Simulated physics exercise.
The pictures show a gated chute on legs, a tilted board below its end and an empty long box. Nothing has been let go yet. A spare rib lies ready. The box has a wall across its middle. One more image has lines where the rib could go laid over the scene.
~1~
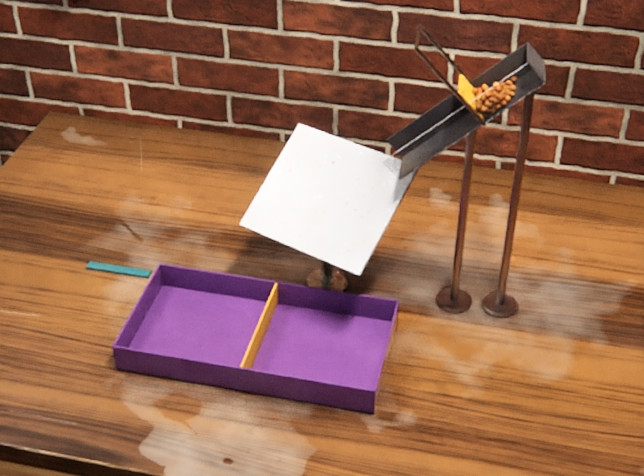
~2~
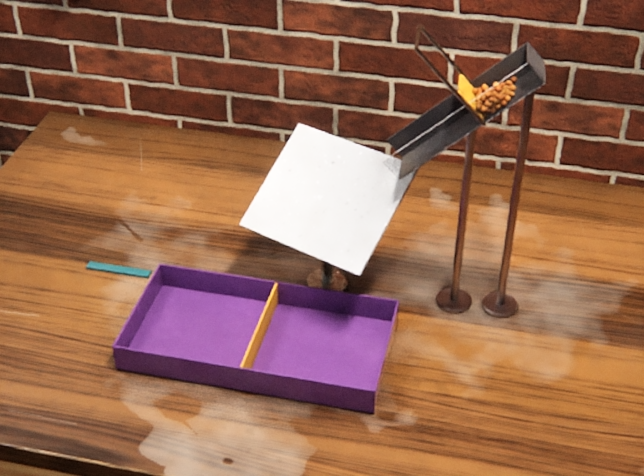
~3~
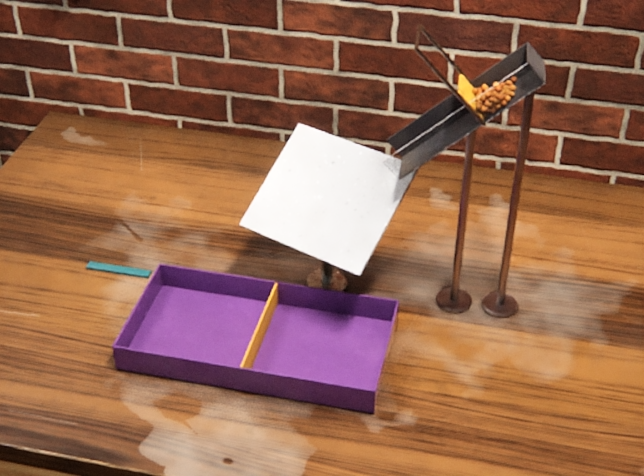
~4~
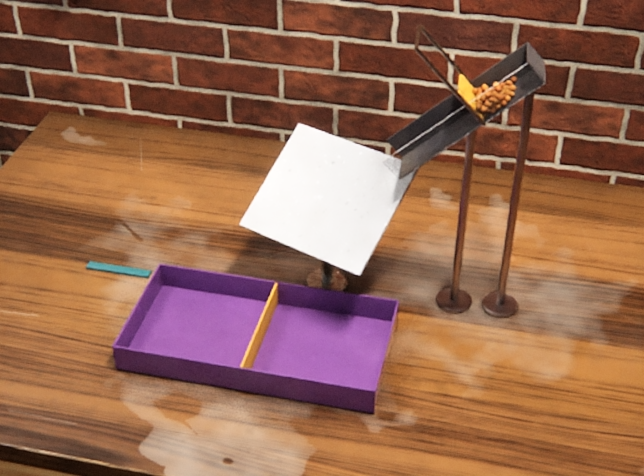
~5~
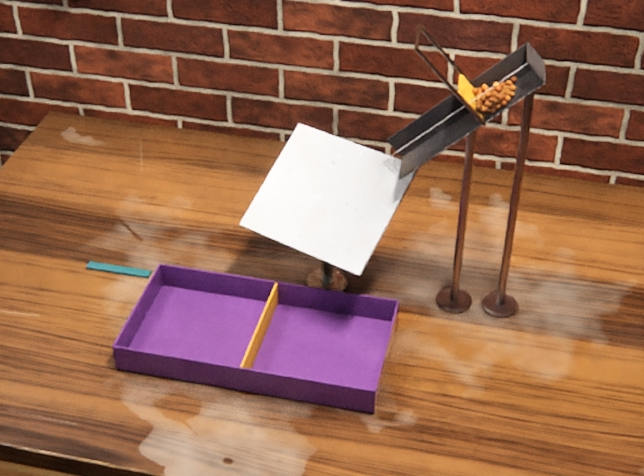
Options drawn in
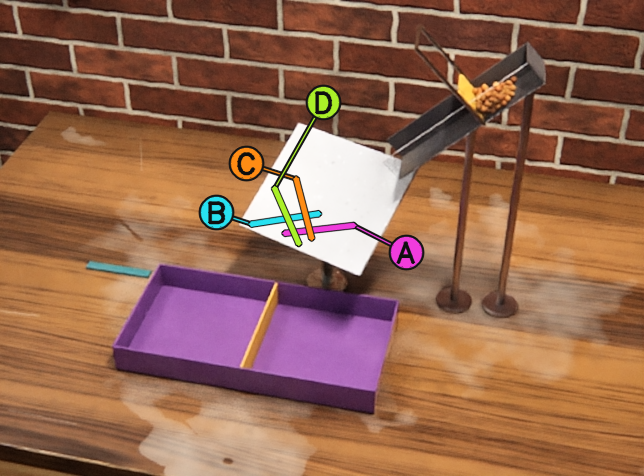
Small orange-brown balls resting unmoving behind a yellow gate in a raised chute, above a tilted white board and empty purple box.
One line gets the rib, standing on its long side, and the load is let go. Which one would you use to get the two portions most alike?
Line B does it best.
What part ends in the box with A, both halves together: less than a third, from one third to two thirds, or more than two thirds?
Line A gives more than two thirds.
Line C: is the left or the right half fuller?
The right half.
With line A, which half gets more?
More lands on the left.
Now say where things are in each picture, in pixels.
In the first picture, load behind the gate at (490, 97), cereal balls; lip of the chute at (401, 168), sloping fairly steeply.
In the second picture, middle of the board at (328, 196), tilted fairly steeply; middle of its low edge at (297, 249); of its high edge at (357, 144).
In the third picture, front corners of the box at (113, 346) and (374, 391); front end of its middle wall at (241, 368); gate still shut at (463, 88).
In the fourth picture, middle of the load at (490, 97); lip at (401, 168).
In the fifth picture, middle of the load at (490, 97); lip at (401, 168).
On the marked copy, line A from (353, 225) to (285, 233); line B from (318, 213) to (251, 224); line C from (296, 179) to (311, 238); line D from (274, 188) to (298, 243).
If A is chosen, of what is caught, nearly all in the left half, a small part in the right.
If B is chosen, of what is caught, about half in the left half, about half in the right.
If C is chosen, of what is caught, a small part in the left half, nearly all in the right.
If D is chosen, of what is caught, a small part in the left half, most in the right.
